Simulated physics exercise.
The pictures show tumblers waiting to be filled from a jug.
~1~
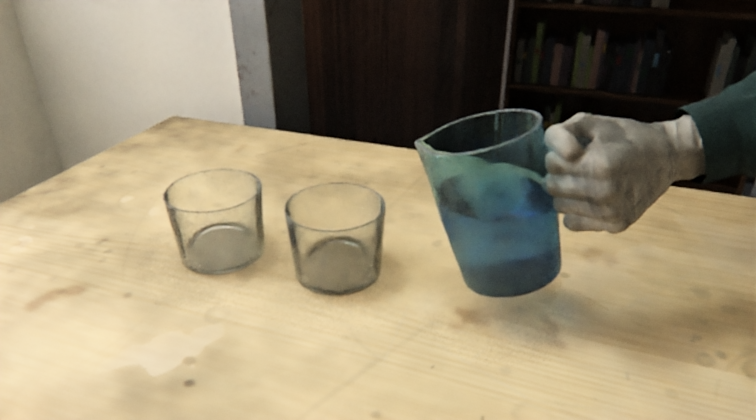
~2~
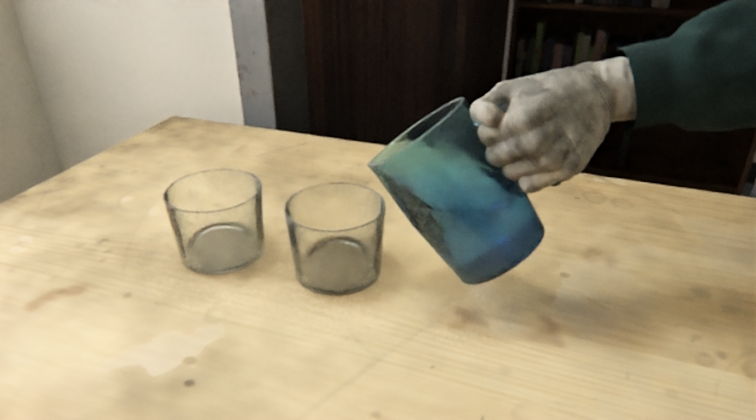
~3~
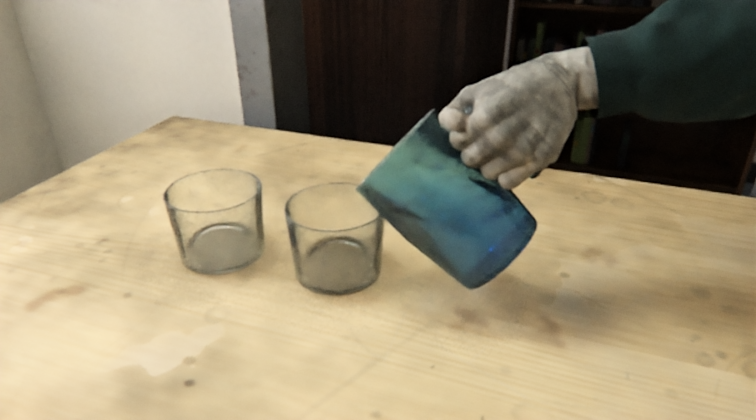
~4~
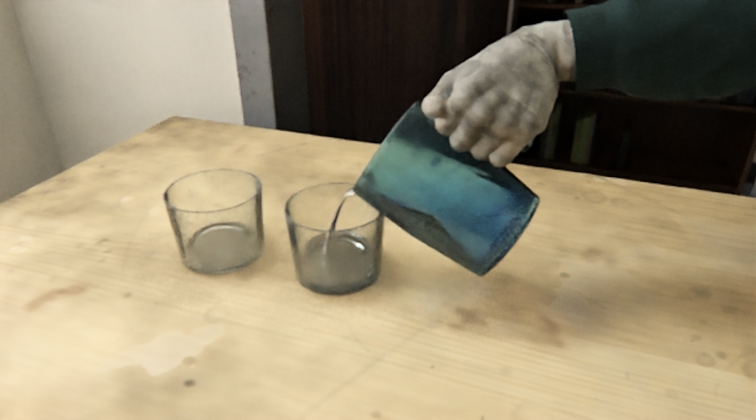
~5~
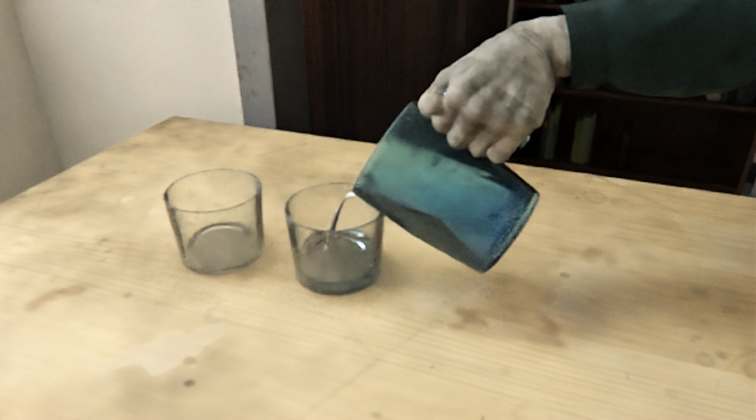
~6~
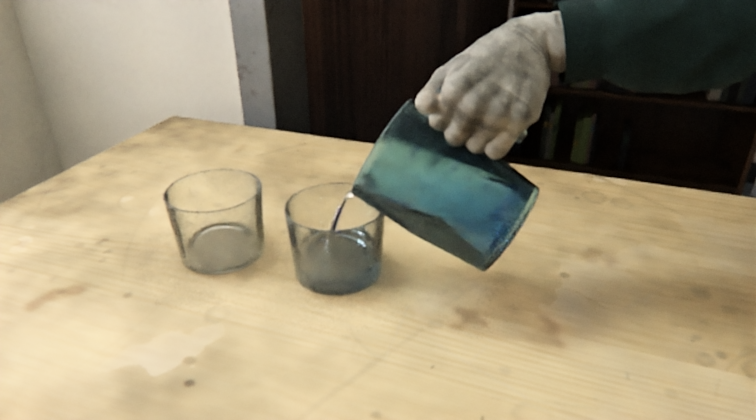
The video shows a hand lifting a jug of blue liquid beside two empty glass tumblers on a wooden table, tilting it leftward over the nearer tumbler, and pouring a thin stream that gradually collects in the glass.
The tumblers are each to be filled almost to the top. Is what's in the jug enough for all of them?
No.
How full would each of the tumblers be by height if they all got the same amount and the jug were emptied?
Some 55 in a hundred.
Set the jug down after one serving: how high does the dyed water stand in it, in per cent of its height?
I reckon close to 5 percent.
Next, the first is about half full.
After that, the first is done and the jug has a little of its load.
Finally, the jug is empty with one filled and the next at a little of a serving.
